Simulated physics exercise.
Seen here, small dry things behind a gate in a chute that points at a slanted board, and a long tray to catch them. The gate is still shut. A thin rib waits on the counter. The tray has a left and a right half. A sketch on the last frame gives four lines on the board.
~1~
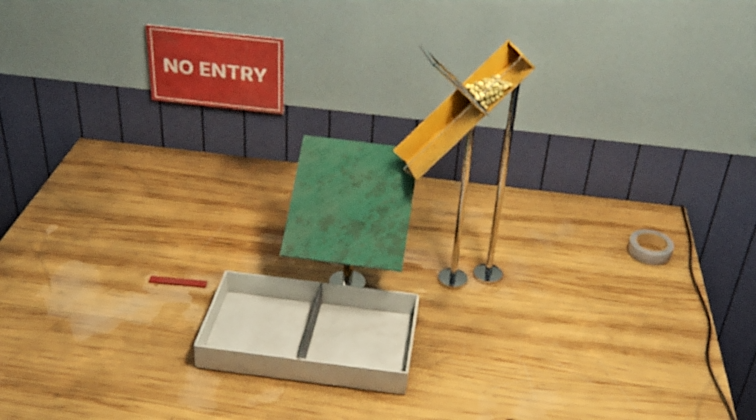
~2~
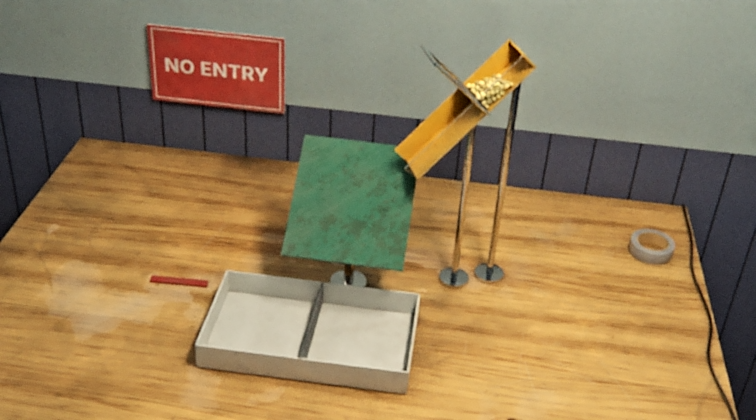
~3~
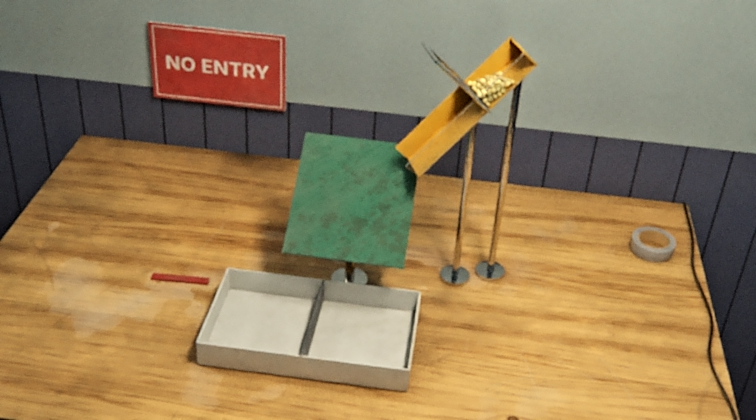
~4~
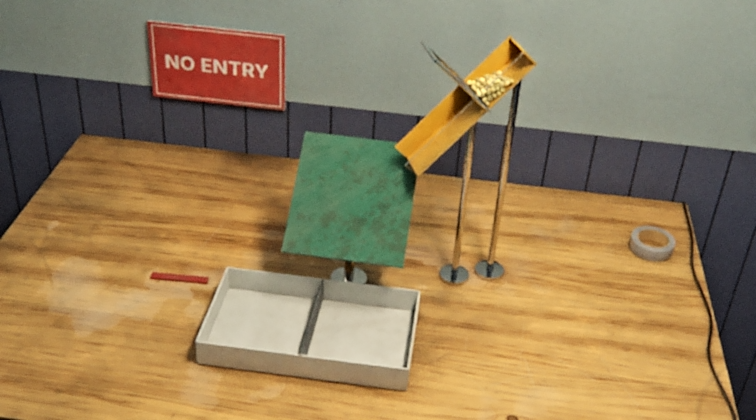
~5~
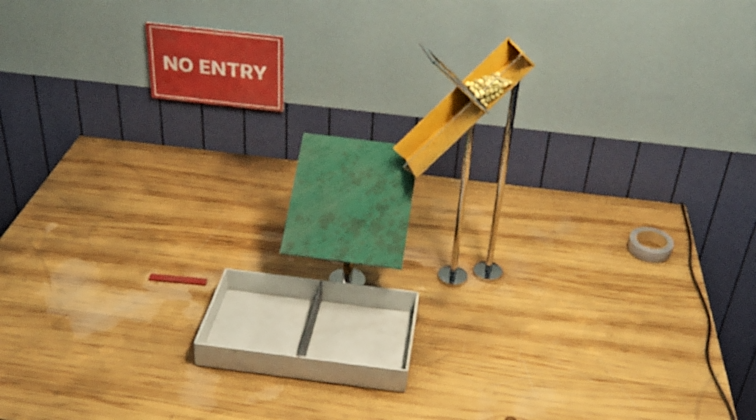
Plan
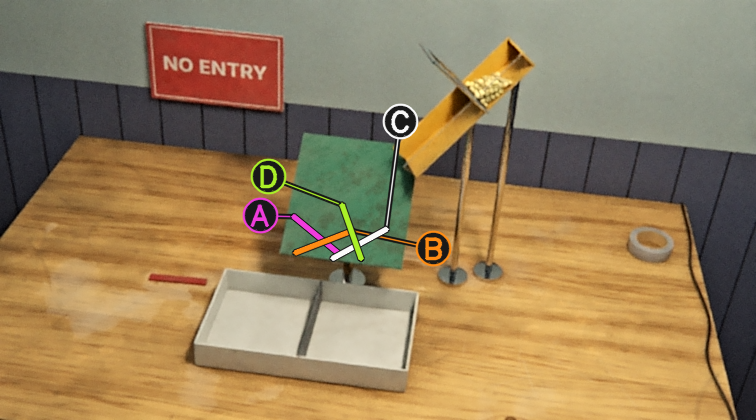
In the video, pale soya beans sit behind a closed gate in a sloping orange chute above a tilted green board and a divided tray on a wooden counter; nothing moves apart from a slight shift of the view.
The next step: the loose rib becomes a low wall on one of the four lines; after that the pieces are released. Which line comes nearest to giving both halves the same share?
The answer is line B.
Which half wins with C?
The left half.
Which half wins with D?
The right half.
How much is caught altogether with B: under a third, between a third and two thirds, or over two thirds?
Line B gives over two thirds.
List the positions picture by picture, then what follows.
In the first frame, load behind the gate (488, 93), soya beans; lip of the chute (411, 170), sloping fairly steeply.
In the second frame, middle of the board (352, 201), tilted fairly steeply; middle of its low edge (341, 263); of its high edge (363, 141).
In the third frame, front corners of the tray (197, 342) and (409, 370); front end of its middle wall (302, 356); gate still shut (466, 87).
In the fourth frame, middle of the load (490, 89); lip (413, 167).
In the fifth frame, middle of the load (488, 91); lip (411, 168).
On the marked copy, line A from (293, 216) to (338, 253); line B from (352, 230) to (295, 252); line C from (386, 229) to (333, 258); line D from (342, 205) to (361, 258).
With A, of what is caught, just a few in the left half, almost all in the right.
With B, of what is caught, roughly half in the left half, roughly half in the right.
With C, of what is caught, every piece in the left half, not one piece in the right.
With D, of what is caught, about a tenth in the left half, almost all in the right.
